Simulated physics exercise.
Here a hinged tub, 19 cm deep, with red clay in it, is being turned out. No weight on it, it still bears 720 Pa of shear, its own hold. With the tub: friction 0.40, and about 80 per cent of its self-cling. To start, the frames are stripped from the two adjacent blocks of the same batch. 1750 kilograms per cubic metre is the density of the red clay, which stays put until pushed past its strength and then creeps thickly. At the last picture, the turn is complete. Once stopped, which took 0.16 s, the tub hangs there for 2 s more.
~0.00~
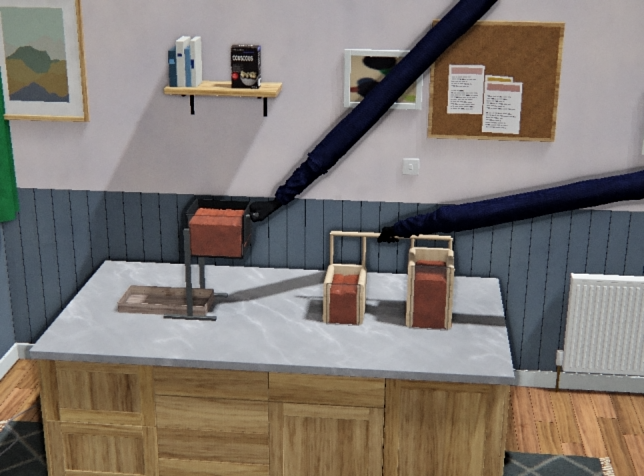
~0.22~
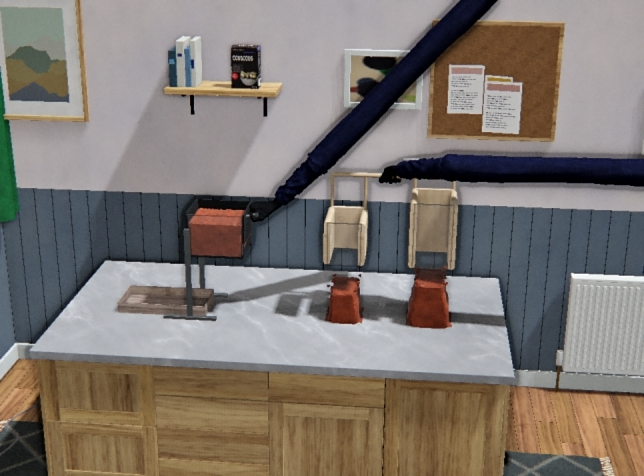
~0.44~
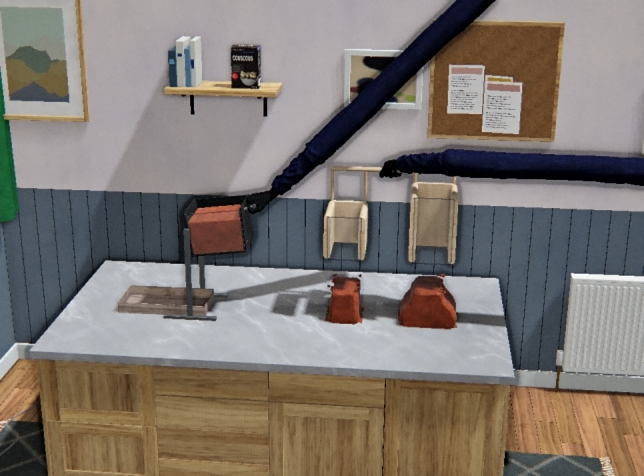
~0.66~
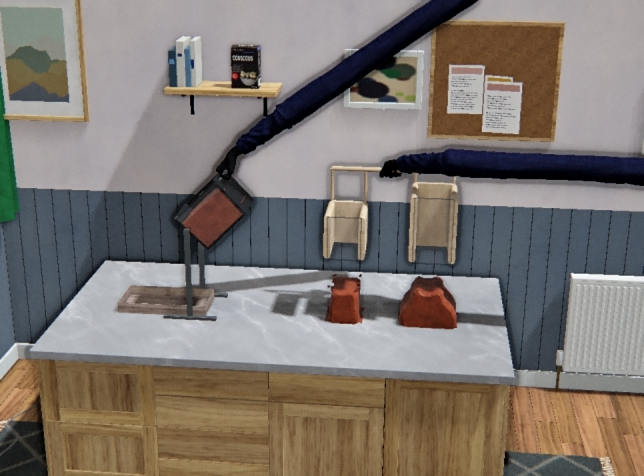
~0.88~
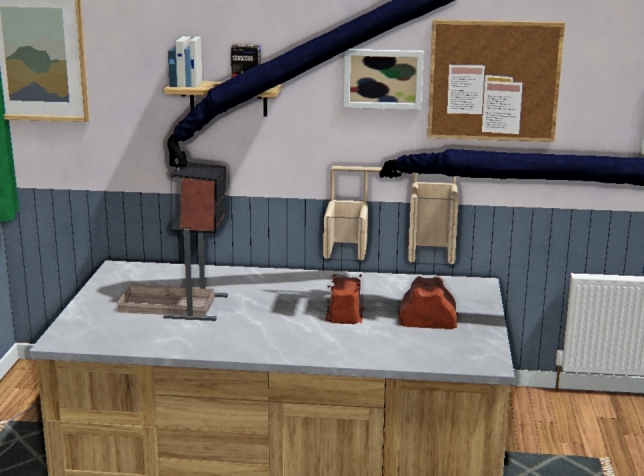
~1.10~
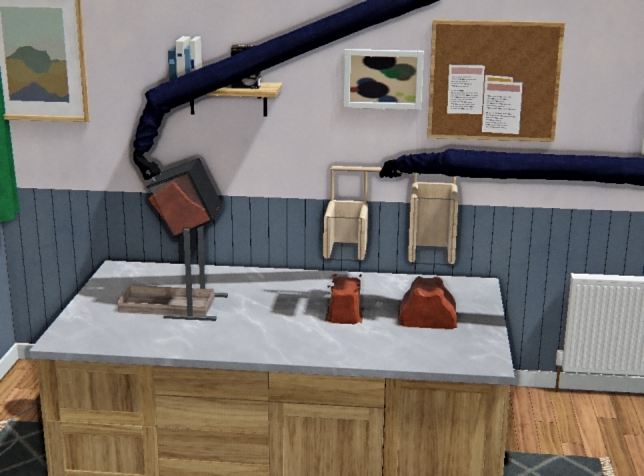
Two dark-sleeved arms worked over a counter: one lifted pale wooden molds off two red clay blocks, the right one slumping lower and wider, then the other turned a hinged tub of red clay well over.
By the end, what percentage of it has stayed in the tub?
Some 12 per cent has stayed in the tub.
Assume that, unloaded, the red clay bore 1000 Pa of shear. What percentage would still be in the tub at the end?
It would come to about 14 %.
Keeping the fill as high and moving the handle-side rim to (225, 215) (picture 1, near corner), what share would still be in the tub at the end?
In that case some 10 per cent.
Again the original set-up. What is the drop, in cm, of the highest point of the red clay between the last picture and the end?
12 cm or so.
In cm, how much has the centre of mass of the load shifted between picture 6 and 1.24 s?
Shift: Some 12 cm.
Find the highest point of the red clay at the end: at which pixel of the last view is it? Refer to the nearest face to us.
Peak location: Approx. (202, 211).
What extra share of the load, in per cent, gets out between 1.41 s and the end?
Roughly 2 %.
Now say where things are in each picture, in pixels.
The first frame shows handle-side rim at (242, 216), tilt 0 degrees; highest point of the red clay at (235, 225); test blocks 16 cm, 25 cm high (left to right).
The second frame shows handle-side rim at (242, 216), tilt 0 degrees; highest point of the red clay at (235, 225); test blocks 16 cm, 22 cm high (left to right).
The third frame shows handle-side rim at (239, 209), tilt 8 degrees; highest point of the red clay at (237, 219); test blocks 16 cm, 17 cm high (left to right).
The fourth frame shows handle-side rim at (212, 182), tilt 45 degrees; highest point of the red clay at (218, 192); test blocks 16 cm, 17 cm high (left to right).
The fifth frame shows handle-side rim at (171, 176), tilt 87 degrees; highest point of the red clay at (184, 179); test blocks 16 cm, 17 cm high (left to right).
The sixth frame shows handle-side rim at (148, 188), tilt 114 degrees; highest point of the red clay at (172, 183); test blocks 16 cm, 17 cm high (left to right).
By 1.24 s, the tub is at 114 degrees and holds 38 %.
By 1.41 s, the tub is at 114 degrees and holds 14 %.
By 1.58 s, the tub is at 114 degrees and holds 12 %.
By 1.75 s, the tub is at 114 degrees and holds 12 %.
By 3.10 s, at the end, the tub is at 114 degrees and holds 12 %.
